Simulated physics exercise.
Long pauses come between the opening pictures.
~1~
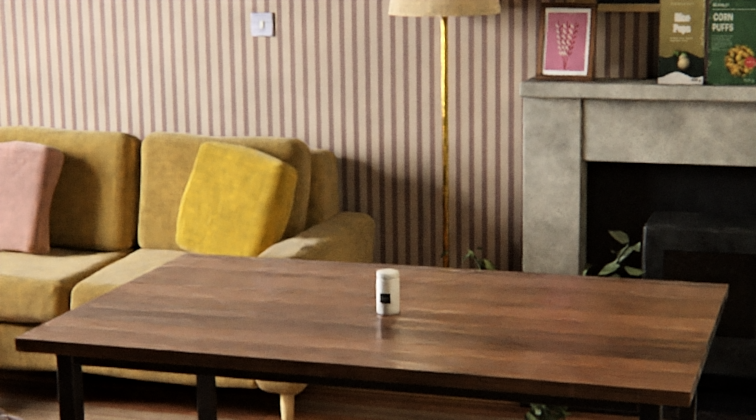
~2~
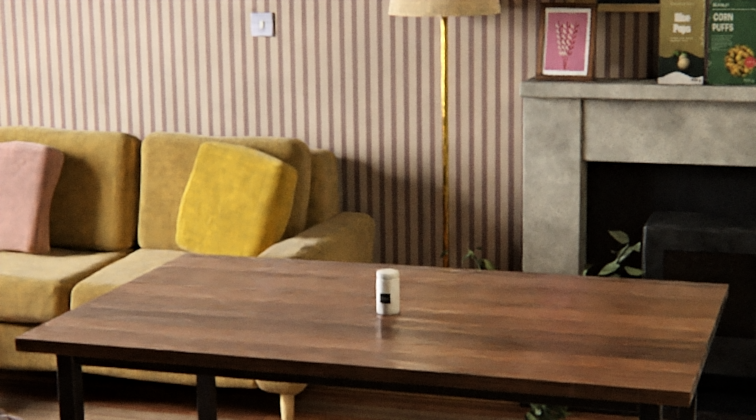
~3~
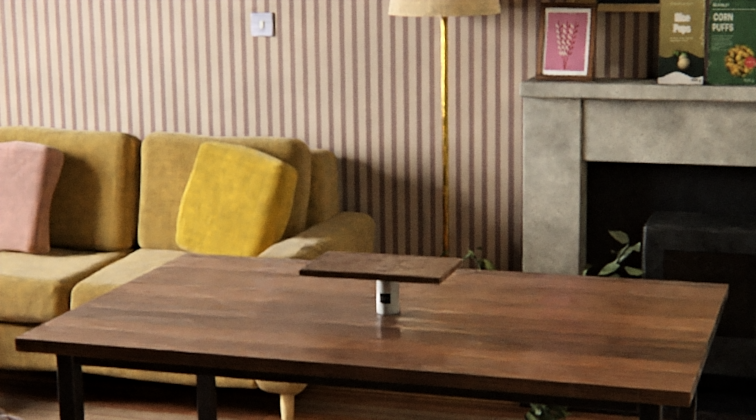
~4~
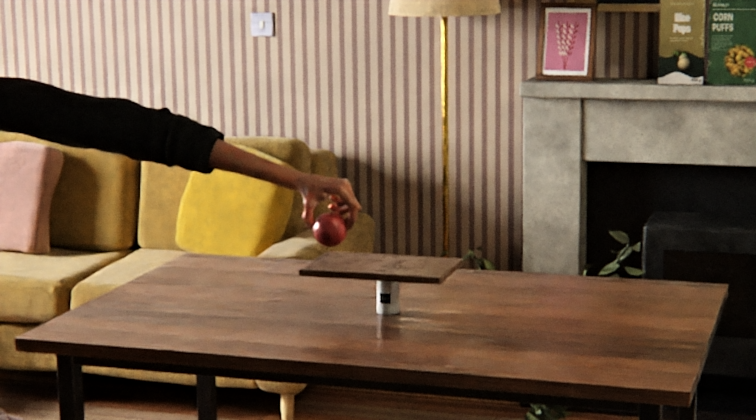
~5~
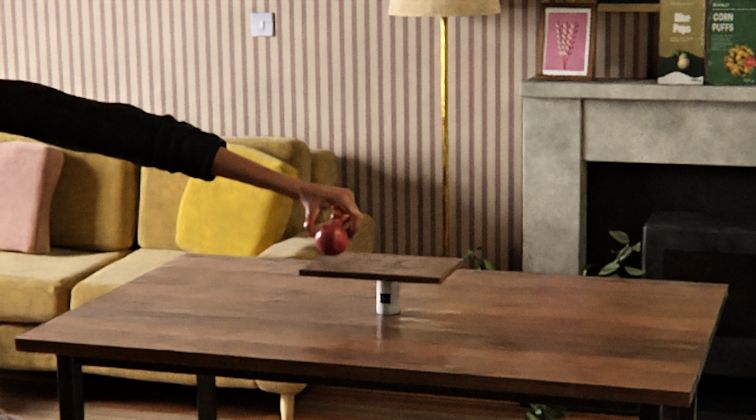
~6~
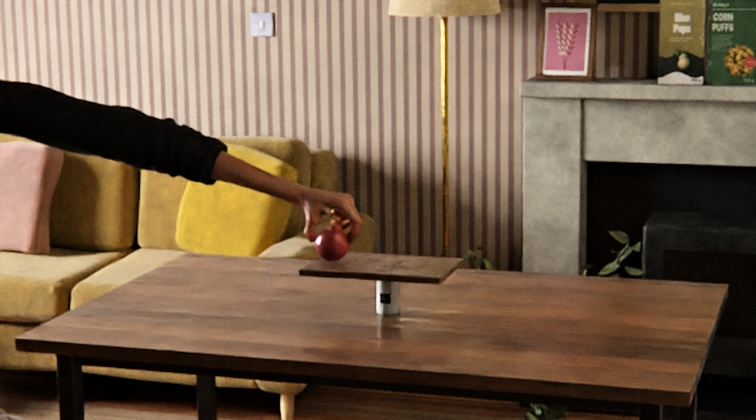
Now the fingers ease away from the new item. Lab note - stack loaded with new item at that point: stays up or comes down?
Observed: Comes down.
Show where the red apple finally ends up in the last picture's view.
The object winds up at approximately (301, 290).
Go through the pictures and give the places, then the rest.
In the first frame, the last thing is not in view yet.
In the second frame, the last thing is not in view yet.
In the third frame, the last thing is not in view yet; brown lid (382, 267).
The fourth frame shows still above its spot; red apple (331, 229); brown lid (382, 267).
The fifth frame shows still above its spot; red apple (332, 239); brown lid (382, 267).
The sixth frame shows set down, still held; red apple (333, 244); brown lid (382, 267).
Then, 0.40 s later than the last frame, red apple now fallen; brown lid tilted by 38°.
Then, 0.60 s later than the last frame, brown lid tilted by 38°.
When it is over, fallen, red apple; left askew, brown lid; white shaker as before. End places, in pixels of the last picture, red apple near (301, 290). The stack loses its balance.
